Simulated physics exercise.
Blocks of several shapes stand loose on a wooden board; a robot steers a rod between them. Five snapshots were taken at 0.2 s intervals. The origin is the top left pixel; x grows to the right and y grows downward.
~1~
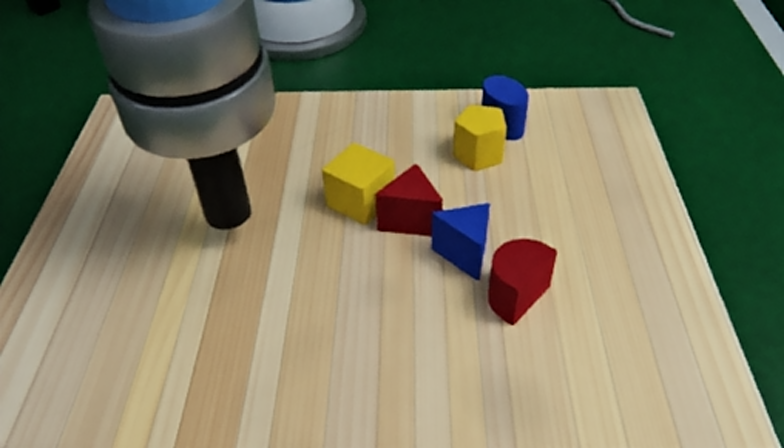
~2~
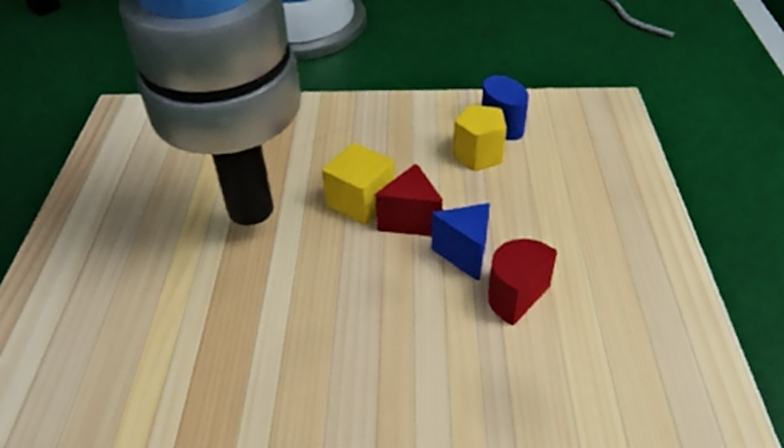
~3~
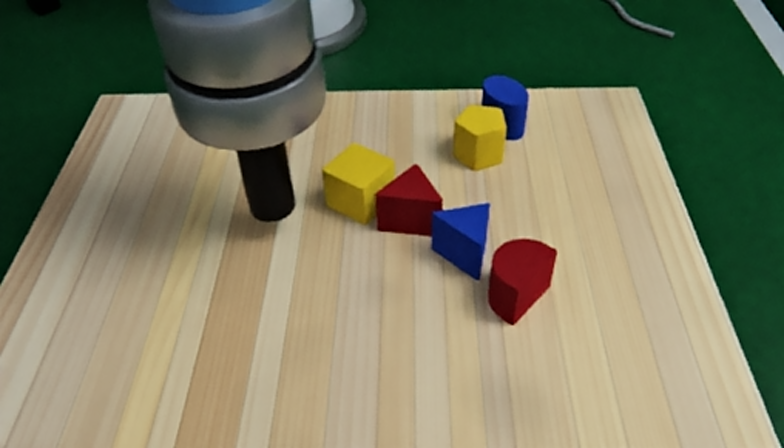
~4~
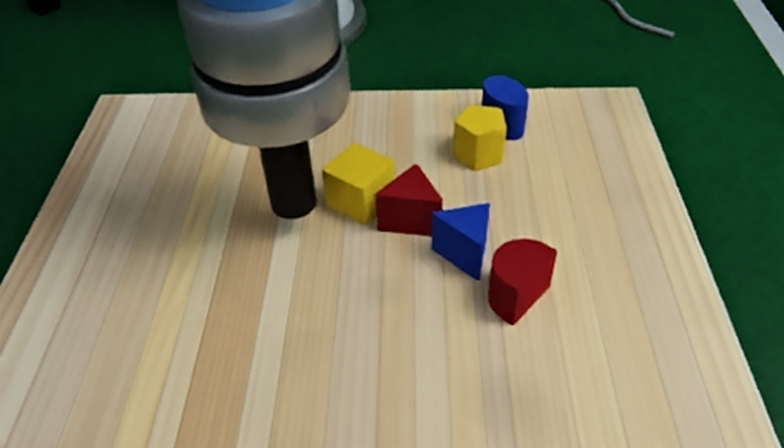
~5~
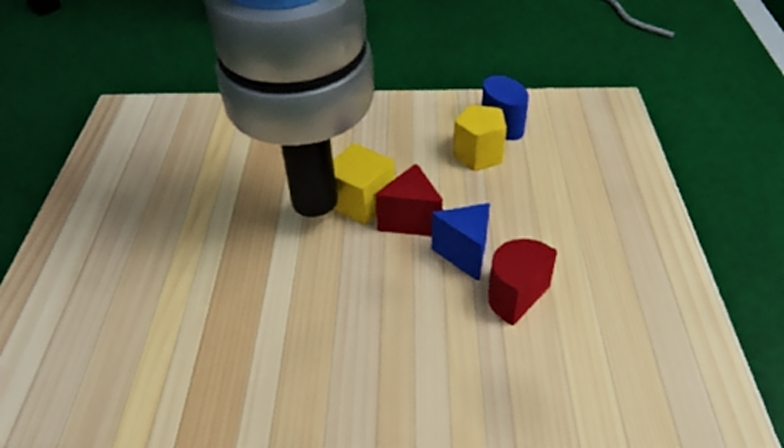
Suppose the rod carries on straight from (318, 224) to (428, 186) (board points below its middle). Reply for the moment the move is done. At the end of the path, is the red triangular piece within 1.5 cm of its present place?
My answer is yes.
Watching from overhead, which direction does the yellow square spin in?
Rotation: Counter-clockwise.
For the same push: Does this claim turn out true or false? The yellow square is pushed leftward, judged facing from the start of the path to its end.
True
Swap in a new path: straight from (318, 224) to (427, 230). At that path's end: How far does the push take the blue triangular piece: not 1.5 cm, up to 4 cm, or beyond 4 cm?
Short of 1.5 cm.
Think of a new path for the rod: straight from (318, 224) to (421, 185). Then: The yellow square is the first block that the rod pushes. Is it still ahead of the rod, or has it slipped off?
The rod still drives it.
The first path, step by step. Halfway along, rod (374, 183); yellow square (407, 145).
At the end, rod (428, 164); yellow square (448, 122), turned 25° anticlockwise; red triangular piece (425, 183), turned 35° clockwise; yellow pentagon (499, 110), turned 30° clockwise; blue oval block (513, 87), turned 20° anticlockwise.
